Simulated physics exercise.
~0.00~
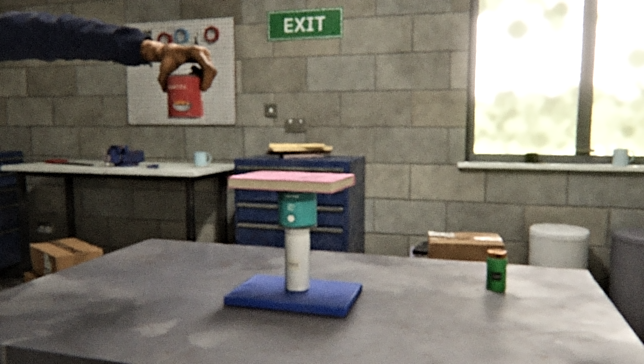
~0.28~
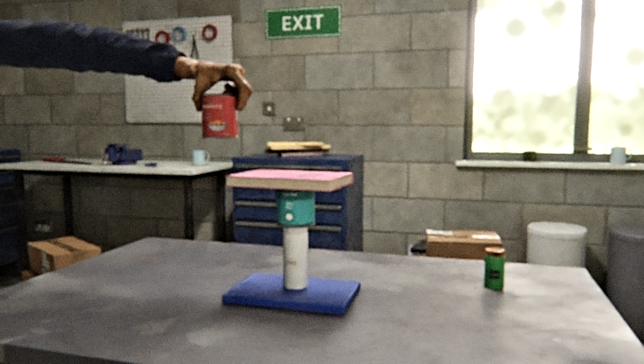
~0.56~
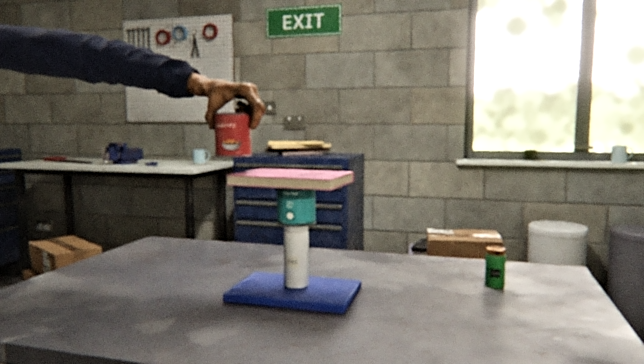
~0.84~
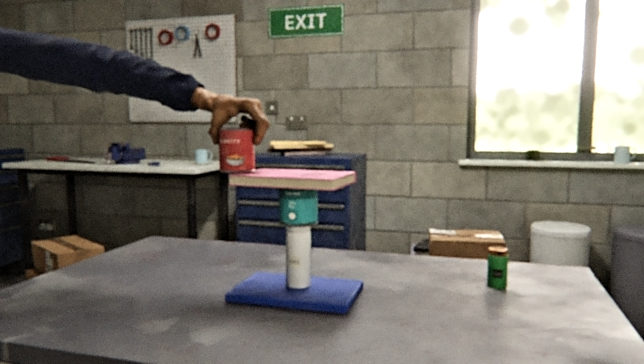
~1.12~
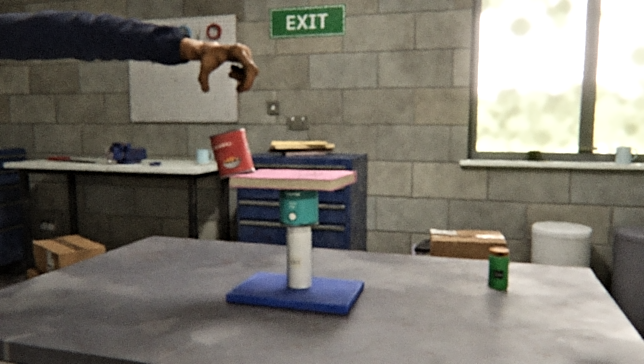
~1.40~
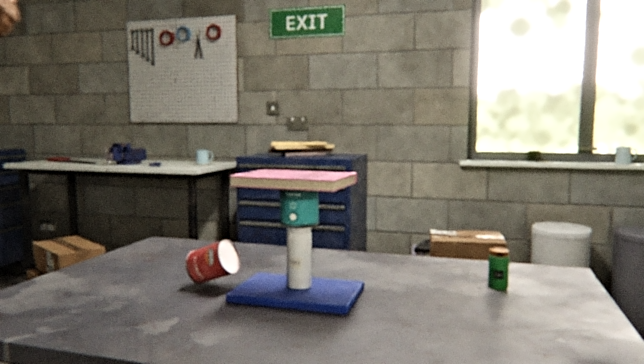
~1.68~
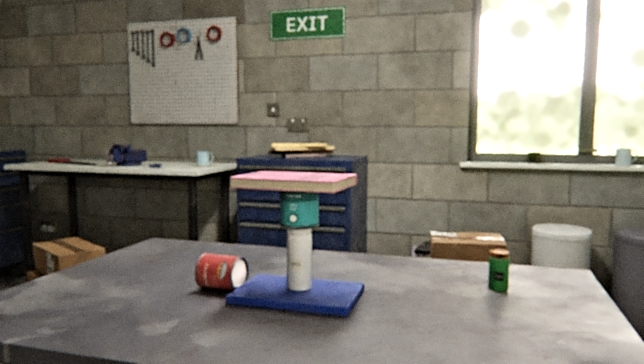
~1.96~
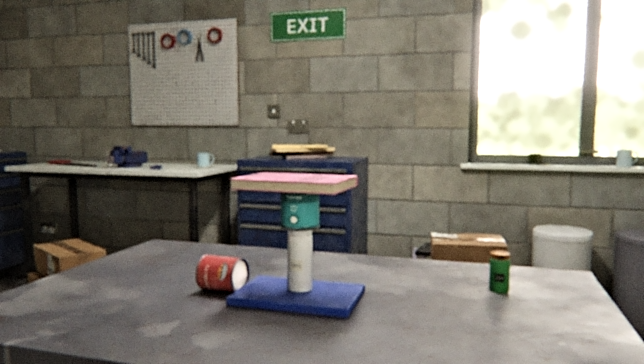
A red pot was lowered by a hand onto the left edge of a pink book atop a small tower, but once released it tipped off and fell, ending on its side on the table while the rest of the stack stayed standing.
